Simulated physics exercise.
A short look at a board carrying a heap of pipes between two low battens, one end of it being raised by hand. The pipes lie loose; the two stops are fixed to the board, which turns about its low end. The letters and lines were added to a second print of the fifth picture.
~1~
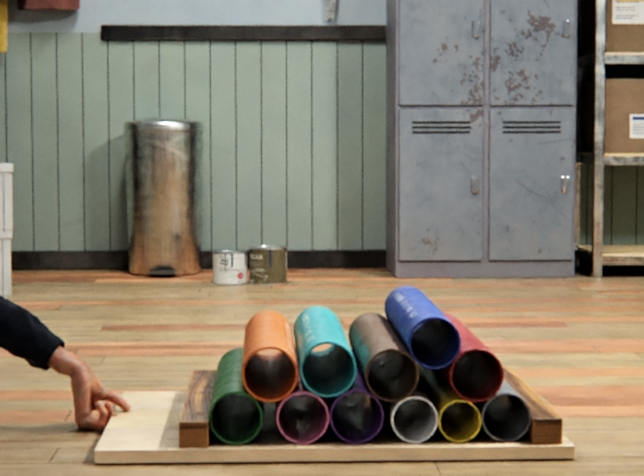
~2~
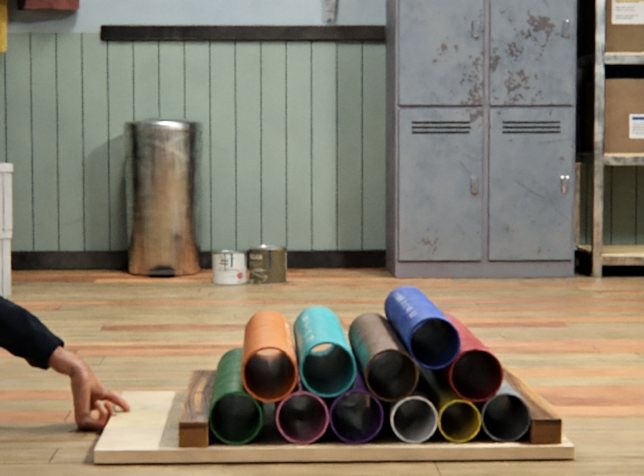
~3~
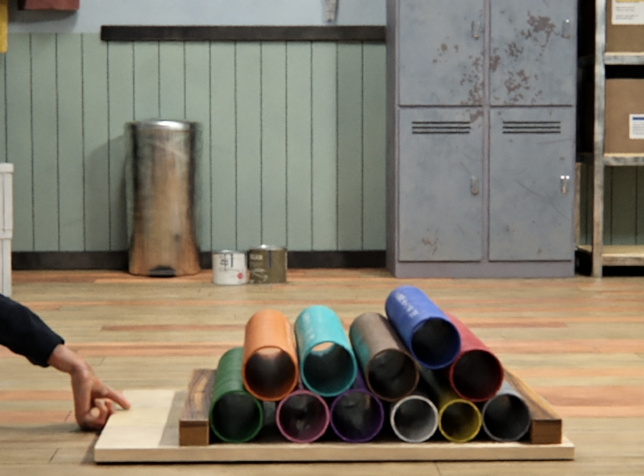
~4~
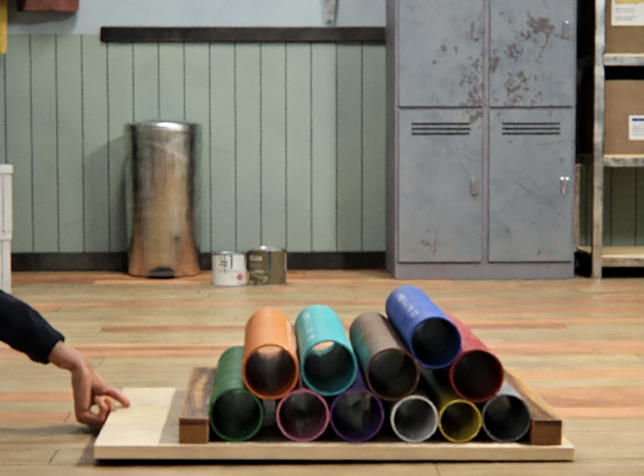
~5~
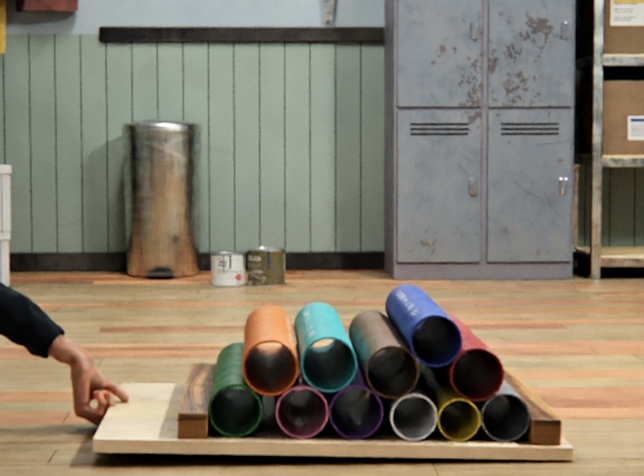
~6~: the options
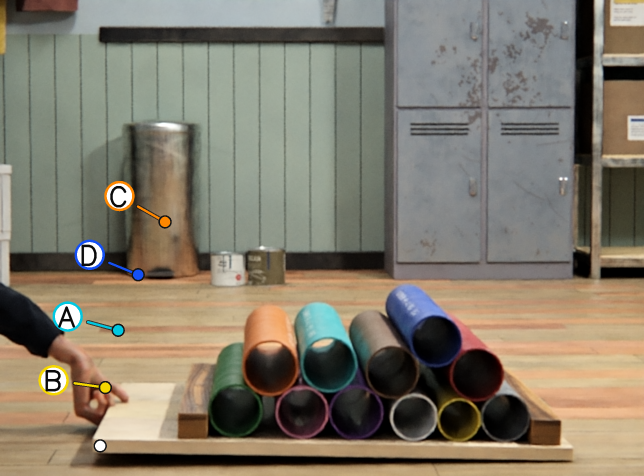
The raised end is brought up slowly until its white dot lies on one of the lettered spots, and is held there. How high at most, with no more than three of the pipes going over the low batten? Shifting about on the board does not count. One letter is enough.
Raise it to D.
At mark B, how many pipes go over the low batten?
The count is none.
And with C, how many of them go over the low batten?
The count is five.
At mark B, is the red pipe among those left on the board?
The red pipe: Yes.
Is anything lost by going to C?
Yes.
On the marked copy, A at (118, 330); B at (106, 387); C at (165, 222); D at (138, 275); the white dot at (100, 446).
Taking D. A third of the way, board at 15°.
Two thirds of the way, board at 23°.
When it is over, board at 23°, none over the low batten.
As for the rest, A none over the low batten; B none over the low batten; C five over the low batten.
